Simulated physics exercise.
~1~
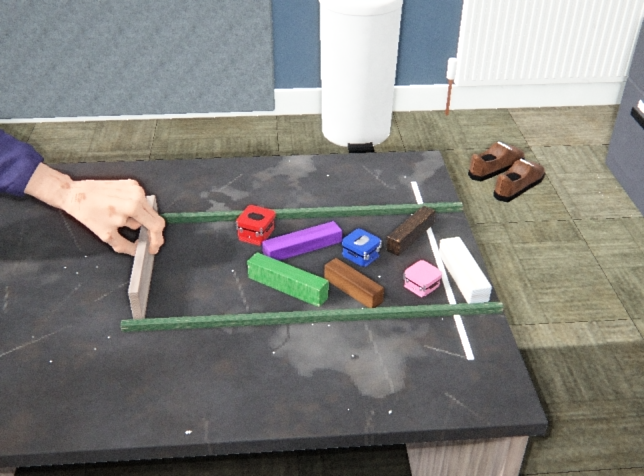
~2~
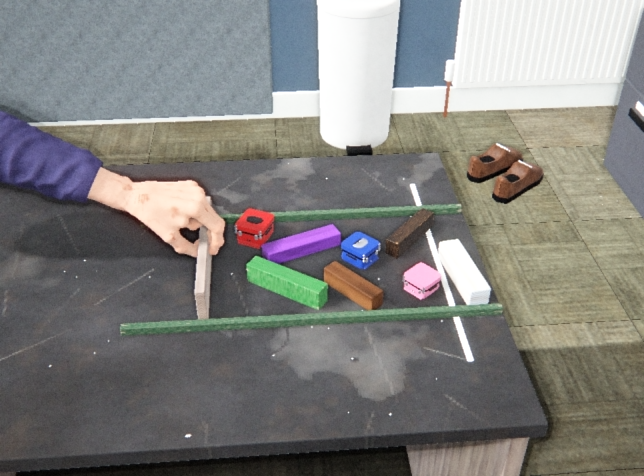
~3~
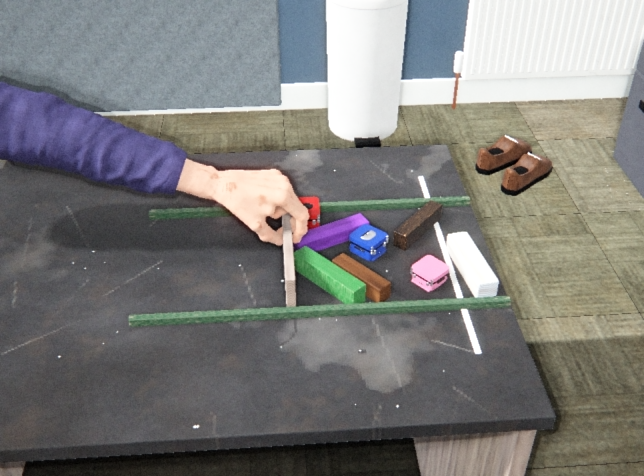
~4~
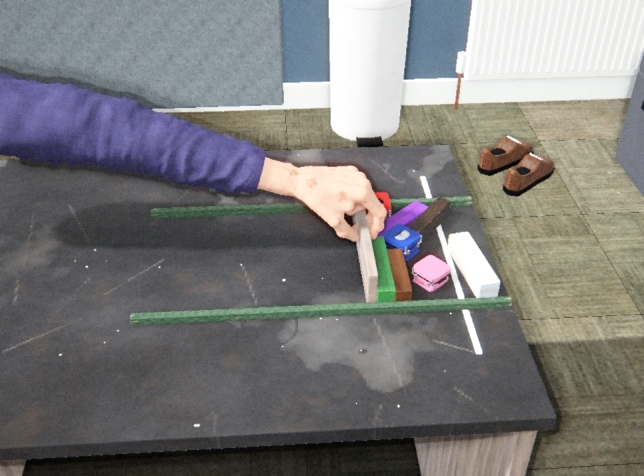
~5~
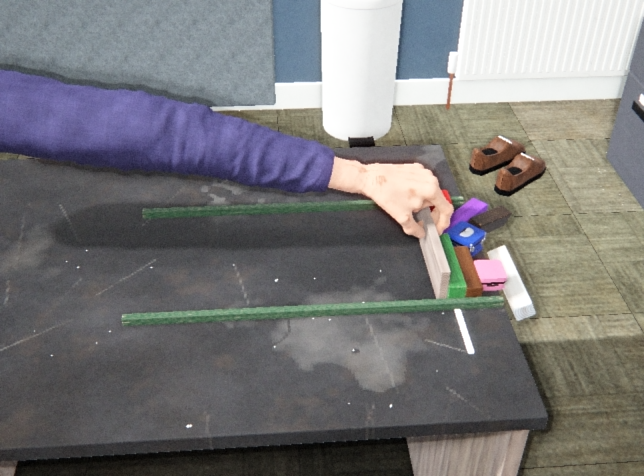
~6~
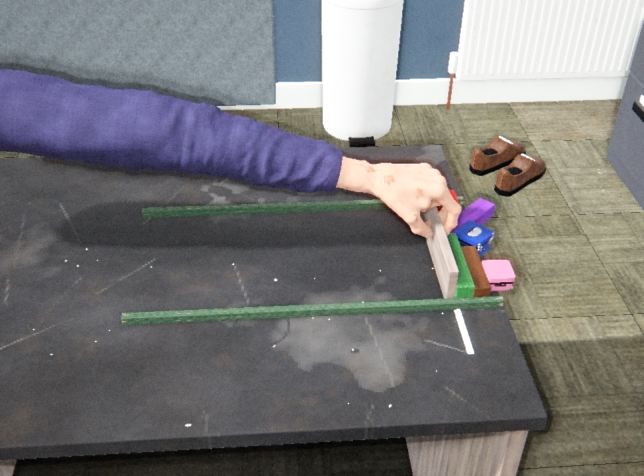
A hand slides a board along the table, bunching colourful blocks at the edge as the white one drops off.
